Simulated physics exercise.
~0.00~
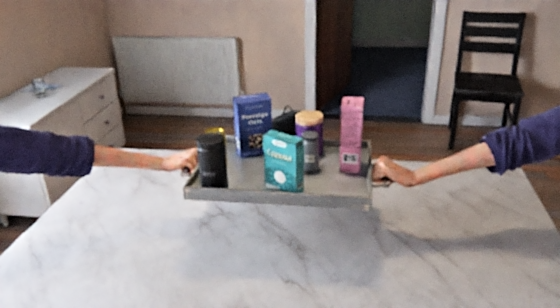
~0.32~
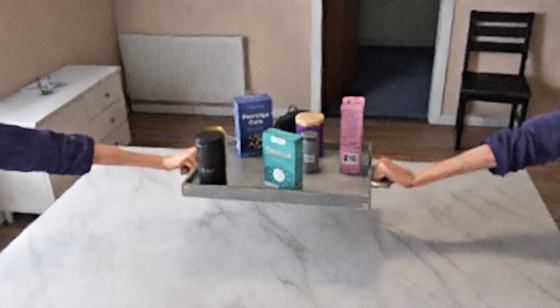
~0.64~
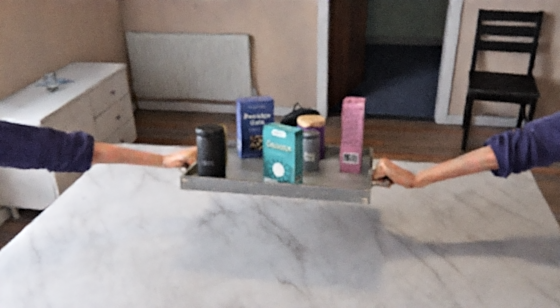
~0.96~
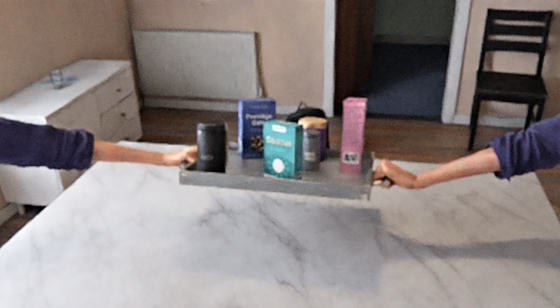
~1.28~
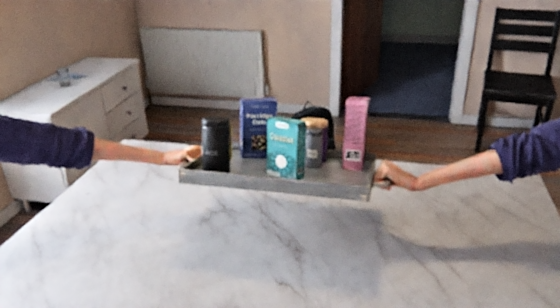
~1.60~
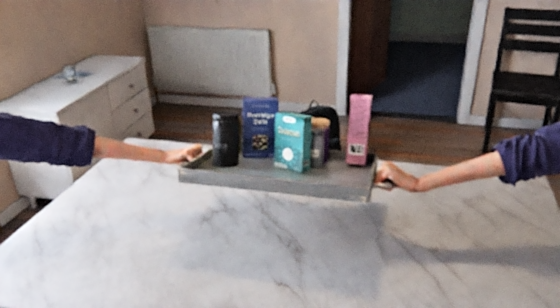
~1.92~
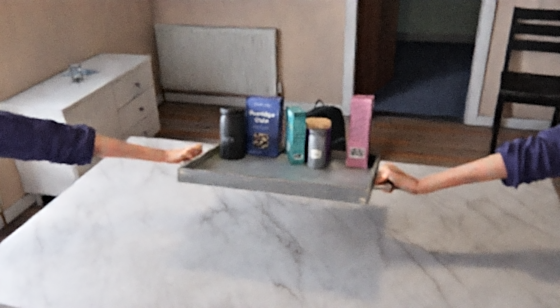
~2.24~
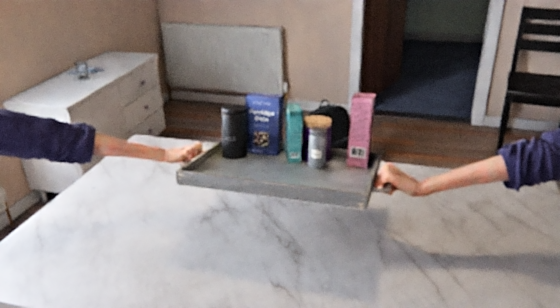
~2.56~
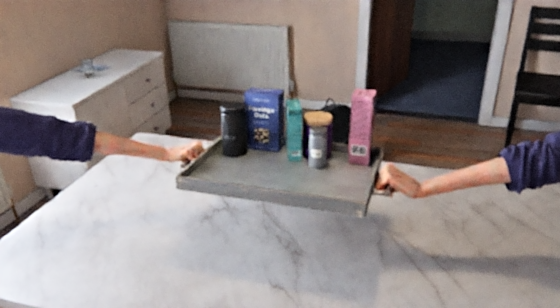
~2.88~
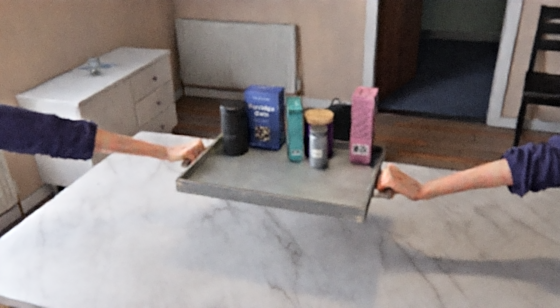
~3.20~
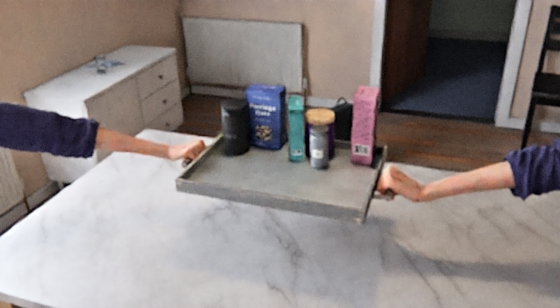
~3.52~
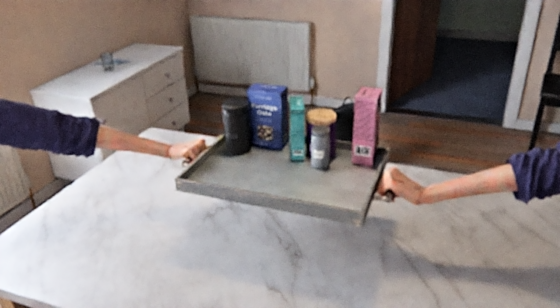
Above a marble-topped table in a room with a white dresser, two hands held a grey tray of packets and jars, tipped its far edge down so several items slid toward the back, then levelled it with everything visible still standing.
